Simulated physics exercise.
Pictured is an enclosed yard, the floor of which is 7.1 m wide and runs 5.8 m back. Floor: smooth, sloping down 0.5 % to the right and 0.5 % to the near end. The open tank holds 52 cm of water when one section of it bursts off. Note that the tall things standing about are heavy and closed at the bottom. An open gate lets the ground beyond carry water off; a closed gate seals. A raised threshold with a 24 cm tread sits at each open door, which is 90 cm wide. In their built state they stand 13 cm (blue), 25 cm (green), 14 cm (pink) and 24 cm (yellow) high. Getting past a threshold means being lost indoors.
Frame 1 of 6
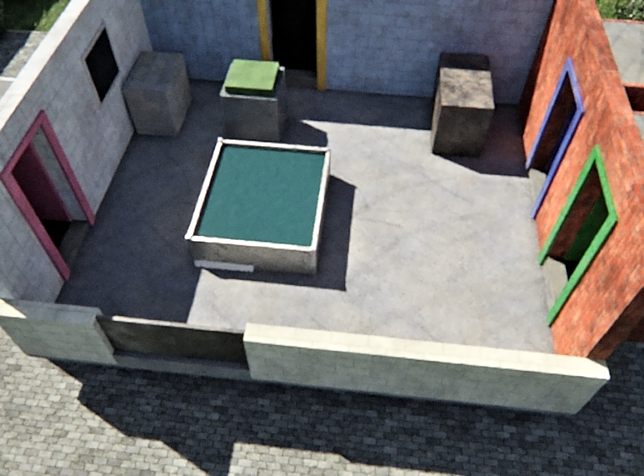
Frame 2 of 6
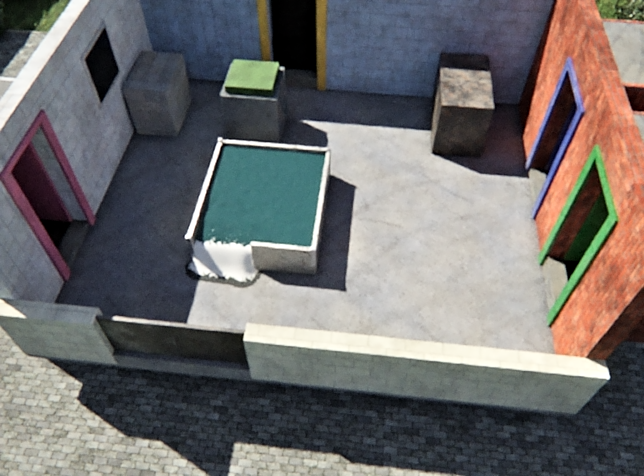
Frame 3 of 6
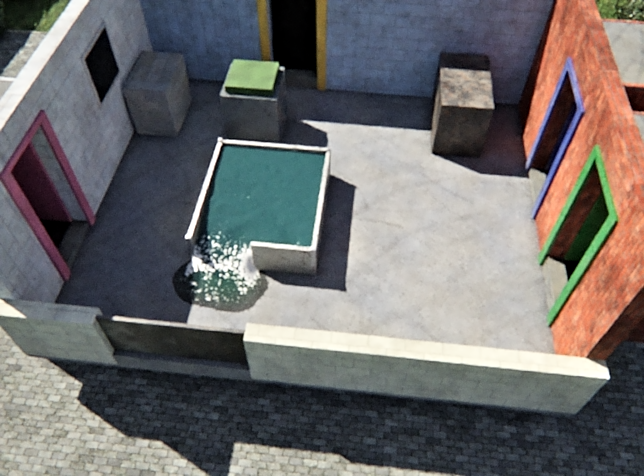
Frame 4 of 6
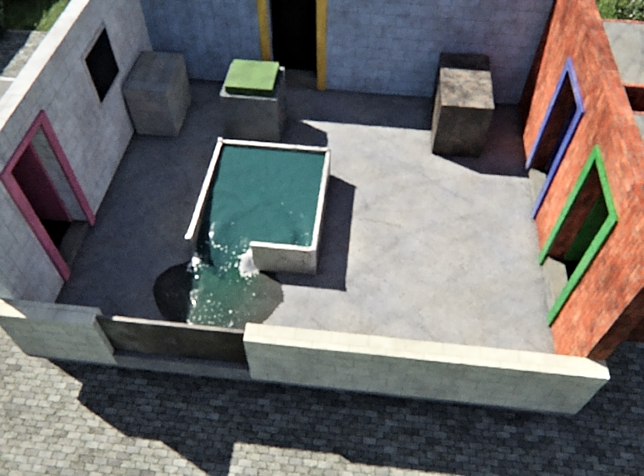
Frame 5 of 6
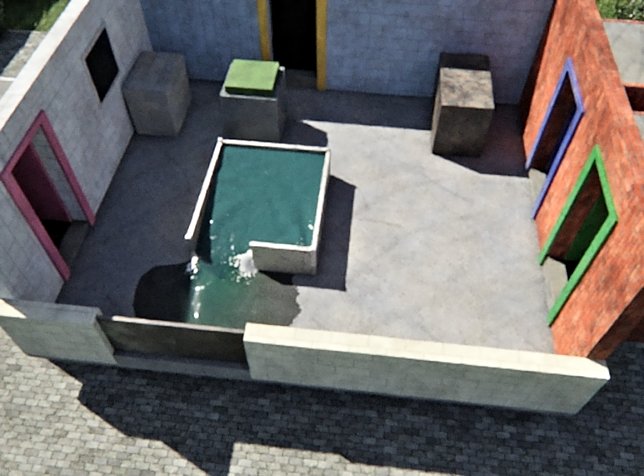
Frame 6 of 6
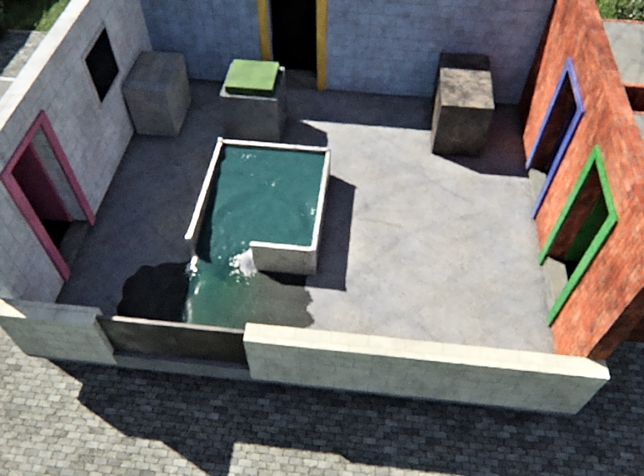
Water burst through a gap in the near left side of the open tank, splashed white onto the grey floor, then ran toward the near wall and spread into a dark pool.
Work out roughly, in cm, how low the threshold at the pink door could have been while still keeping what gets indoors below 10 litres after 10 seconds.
No lower than about 9.5 cm.
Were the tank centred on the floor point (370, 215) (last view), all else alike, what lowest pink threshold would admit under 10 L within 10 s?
Then roughly 9.5 cm.
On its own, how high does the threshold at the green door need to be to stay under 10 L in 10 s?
For the green door, about 8.0 cm.
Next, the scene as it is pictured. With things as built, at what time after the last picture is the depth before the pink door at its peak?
Roughly at 2.6 s.
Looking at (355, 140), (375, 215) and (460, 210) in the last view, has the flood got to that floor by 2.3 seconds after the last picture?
In order: Untouched, untouched, untouched.
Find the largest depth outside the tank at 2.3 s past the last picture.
About 28 cm at most.
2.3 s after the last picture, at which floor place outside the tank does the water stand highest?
Around (55, 332).
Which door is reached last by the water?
Yellow, last of all.
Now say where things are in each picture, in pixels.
In the first frame, the open tank at (264, 194) is whole and still, 52 cm deep; the pink door at (56, 206) is dry.
In the second frame, the gap is at (225, 256), the front 0.3 m out at (229, 280); the back of the open tank holds 52 cm.
In the third frame, the front is at (211, 303), 0.7 m from the gap at (225, 257); 0.7 m2 of floor is wet, 52 cm left at the back.
In the fourth frame, the front is at a hidden place, 1.2 m from the gap at (225, 258); 1.5 m2 of floor is wet, 52 cm left at the back.
In the fifth frame, the front is at a hidden place, 1.5 m from the gap at (225, 257); 2.3 m2 of floor is wet, 52 cm left at the back.
In the sixth frame, the front is at a hidden place, 1.6 m from the gap at (225, 257); 2.6 m2 of floor is wet, 50 cm left at the back; 1.4 m in a straight line remain to the pink door at (56, 206).
Then, 0.7 s after the last picture water covers 10 % of the floor, deepest (35 cm) near (198, 336); it has not reached the pink door.
Then, 2.3 s after the last picture water covers 40 % of the floor, deepest (28 cm) near (55, 332); 13 cm at the pink door, 0 litres in over its 14 cm threshold.
Then, 9.3 s after the last picture water covers 95 % of the floor, deepest (9 cm) near (55, 332); 5 cm at the pink door, 1 litre in over its 14 cm threshold.
At the pink door as built, the water peaked near 13 cm, 2.5 s after the last picture.
With a threshold of 8 cm, 18 litres would have come in within the 10 s; with 11 cm, 5 litres. So under 10 litres takes about 9.5 cm.
